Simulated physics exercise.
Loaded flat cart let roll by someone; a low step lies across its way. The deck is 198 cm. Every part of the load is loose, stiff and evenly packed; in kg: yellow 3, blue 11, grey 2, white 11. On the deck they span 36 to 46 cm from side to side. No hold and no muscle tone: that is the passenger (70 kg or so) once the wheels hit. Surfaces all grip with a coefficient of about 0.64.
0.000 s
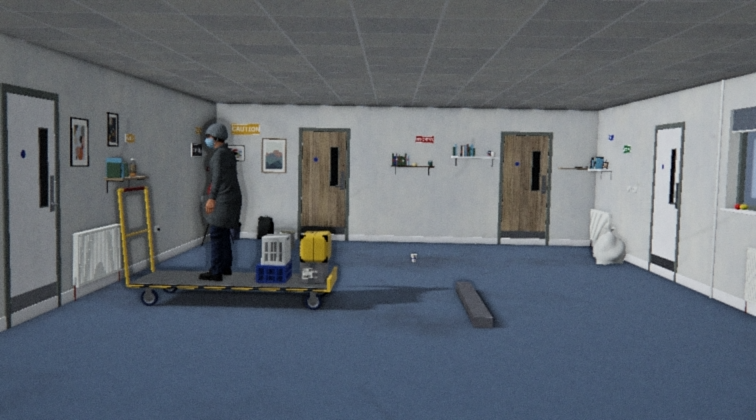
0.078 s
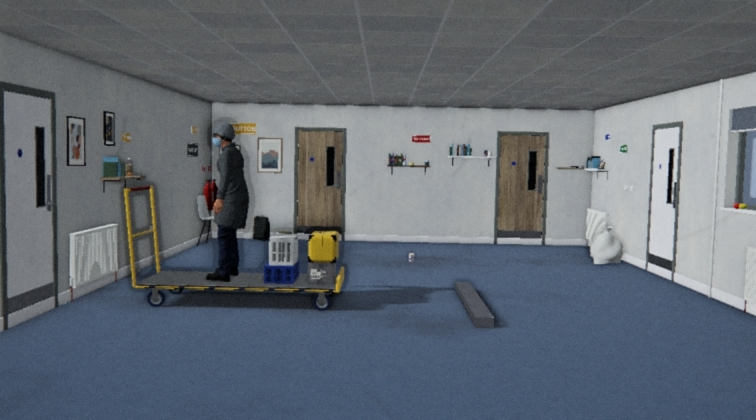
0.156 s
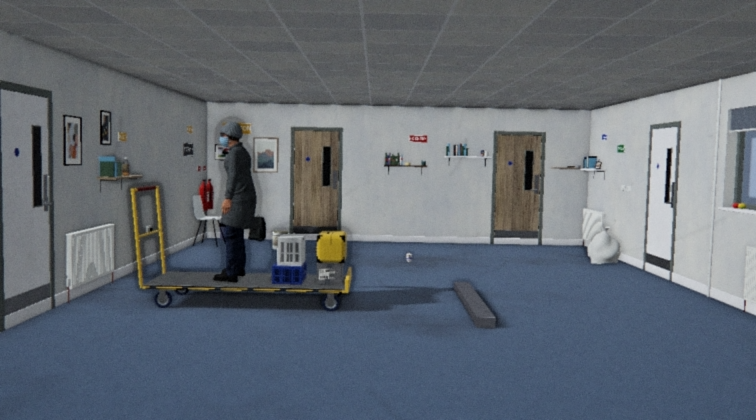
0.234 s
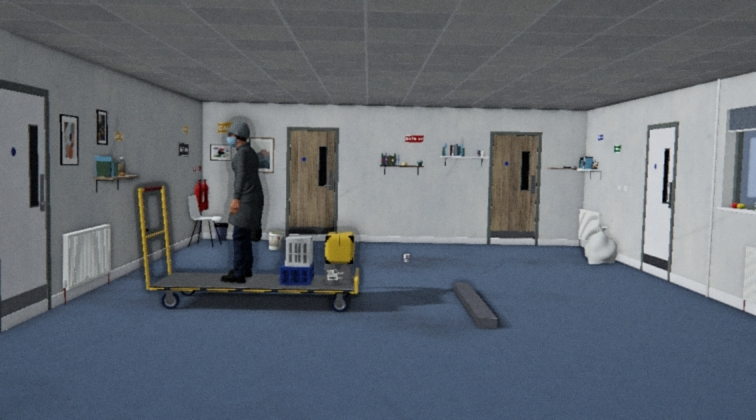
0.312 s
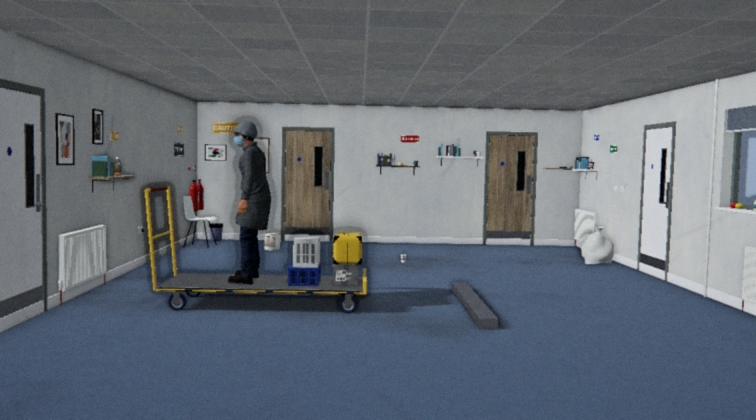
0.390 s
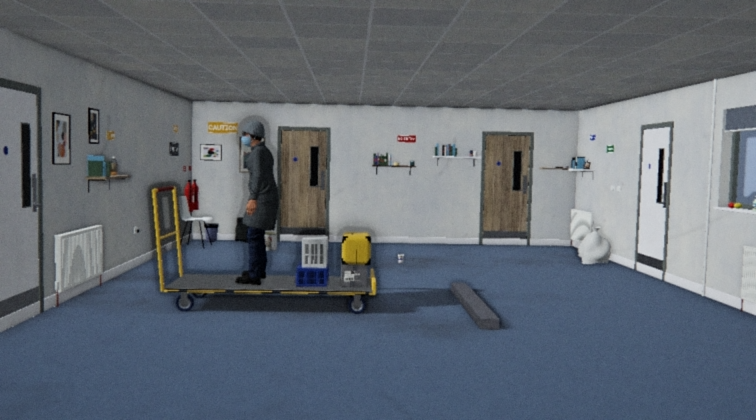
A person in a long dark coat, face mask and grey head covering stood on a flat cart beside crates and a yellow suitcase as it rolled slowly right across the blue floor, toward a low step.
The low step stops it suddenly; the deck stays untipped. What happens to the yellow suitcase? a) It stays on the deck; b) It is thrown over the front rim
b, it is thrown over the front rim.
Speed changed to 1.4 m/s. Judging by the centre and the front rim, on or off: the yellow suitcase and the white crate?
Lab note: Yellow - leaves the load, white - remains loaded.
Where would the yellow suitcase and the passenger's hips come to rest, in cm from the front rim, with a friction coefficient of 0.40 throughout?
The yellow item would end 50 cm past the front rim, and the hips 70 cm behind it.
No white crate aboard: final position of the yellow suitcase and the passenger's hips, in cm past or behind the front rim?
Then the yellow one ends 40 cm past the front rim, and the hips 40 cm behind it.
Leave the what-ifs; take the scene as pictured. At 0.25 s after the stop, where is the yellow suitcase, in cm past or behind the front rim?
About 5 cm behind the rim.
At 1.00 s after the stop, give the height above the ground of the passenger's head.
Some 60 cm up.
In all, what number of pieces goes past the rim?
Total: 1.
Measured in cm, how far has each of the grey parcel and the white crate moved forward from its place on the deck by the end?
Shift, cm - grey: 5; white: 20.
After 1.28 s the deck stops.
After 1.83 s the yellow suitcase is 0 cm behind the rim, tilted 40°, near (474, 249) in the last picture's view.
After 2.28 s the yellow suitcase is 27 cm past the rim, tilted 135°, near (500, 289) in the last picture's view.
Final state at 4.8 s, past the rim, yellow suitcase; behind it, blue crate, grey parcel, white crate and the passenger's hips.
